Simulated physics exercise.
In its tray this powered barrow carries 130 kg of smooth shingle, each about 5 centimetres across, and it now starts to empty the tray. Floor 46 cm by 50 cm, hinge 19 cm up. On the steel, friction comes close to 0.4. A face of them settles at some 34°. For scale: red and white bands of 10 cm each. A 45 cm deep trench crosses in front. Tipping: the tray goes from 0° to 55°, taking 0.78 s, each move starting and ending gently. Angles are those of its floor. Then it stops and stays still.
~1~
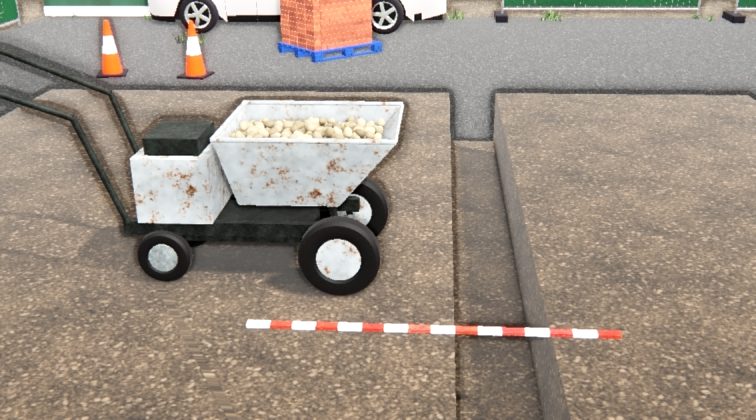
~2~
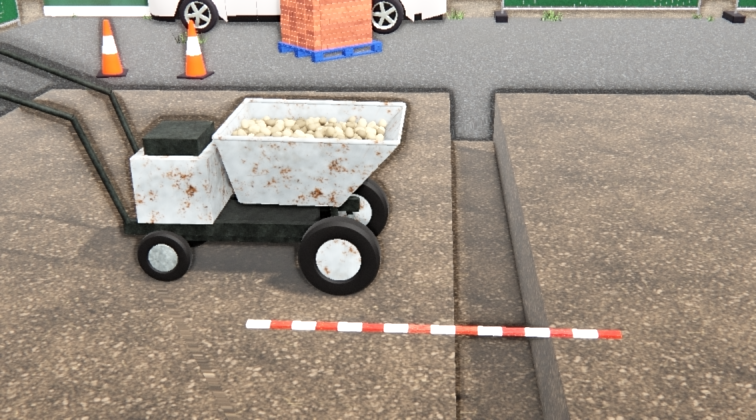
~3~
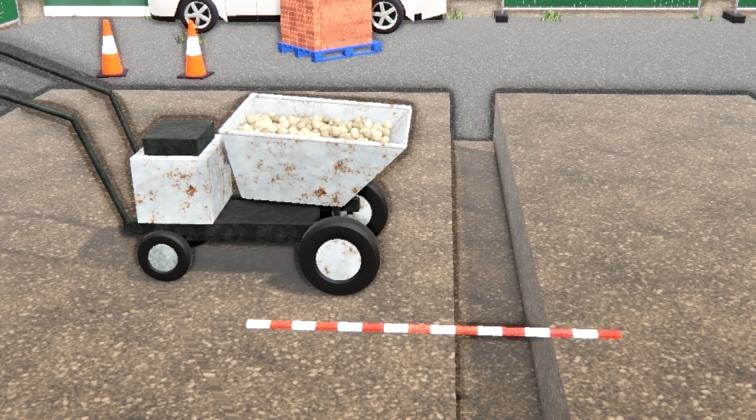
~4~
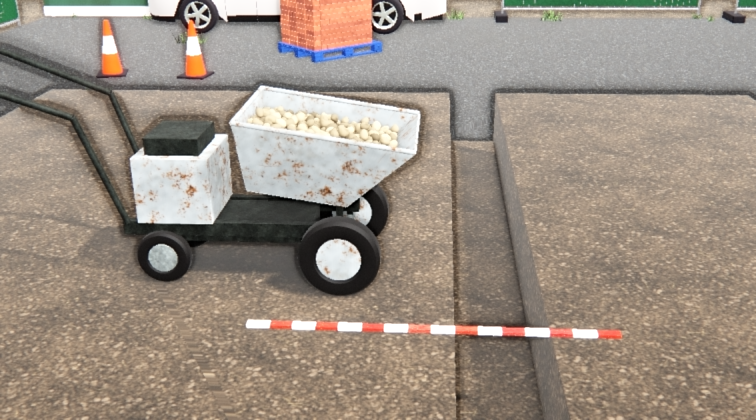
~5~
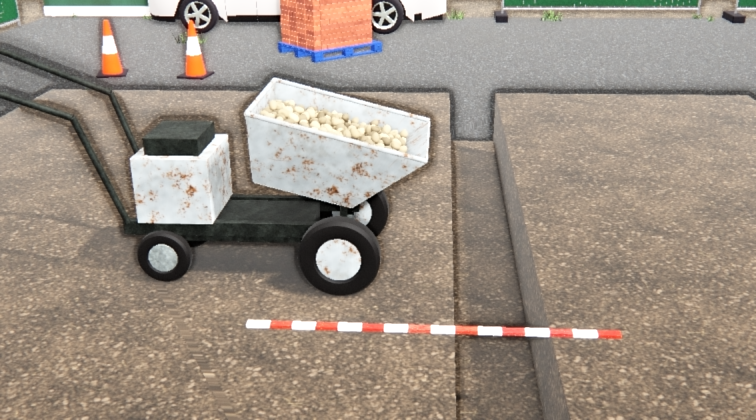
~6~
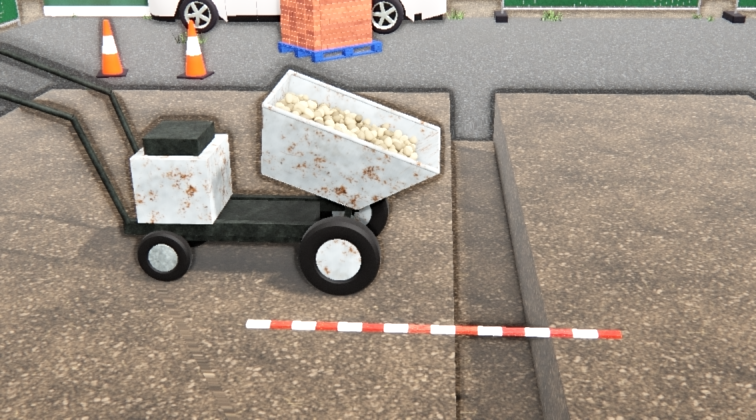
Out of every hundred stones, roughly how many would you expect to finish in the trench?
Close to 59 in every hundred.
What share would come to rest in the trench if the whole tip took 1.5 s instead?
Probably about 65 in a hundred.
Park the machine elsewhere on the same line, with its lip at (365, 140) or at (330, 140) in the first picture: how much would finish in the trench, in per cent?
It'd be around 70 per cent and after that around 50 per cent.
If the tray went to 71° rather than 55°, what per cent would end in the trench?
Share in trench: Approx. 85%.
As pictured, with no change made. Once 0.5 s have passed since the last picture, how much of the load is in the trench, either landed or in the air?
10 per cent or so by then.
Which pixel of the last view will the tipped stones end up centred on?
Their middle lands near (503, 338).
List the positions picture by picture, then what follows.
The first frame shows lip at (396, 142), floor tilted 0°, highest stones at (301, 125).
In the second frame, the tray is at 1°, its lip at (398, 144); the top of the load is at (287, 125).
The third frame shows lip at (405, 147), floor tilted 4°, highest stones at (278, 122).
The fourth frame shows lip at (415, 153), floor tilted 9°, highest stones at (278, 116).
The fifth frame shows lip at (427, 161), floor tilted 15°, highest stones at (281, 109).
In the sixth frame, the tray is at 21°, its lip at (439, 172); the top of the load is at (292, 102).
Then, 0.2 s after the last picture the floor is at 46°, 100 % in the tray; the foremost stones are at (448, 198).
Then, 0.5 s after the last picture the floor is at 55°, 92 % in the tray, 8 % in the trench; the foremost stones are at (520, 262).
Then, 0.9 s after the last picture the floor is at 55°, 57 % in the tray, 32 % in the trench, 11 % past the trench; the foremost stones are at (619, 285).
Then, 2.9 s after the last picture the floor is at 55°, 29 % in the tray, 59 % in the trench, 12 % past the trench; the foremost stones are at (743, 285).
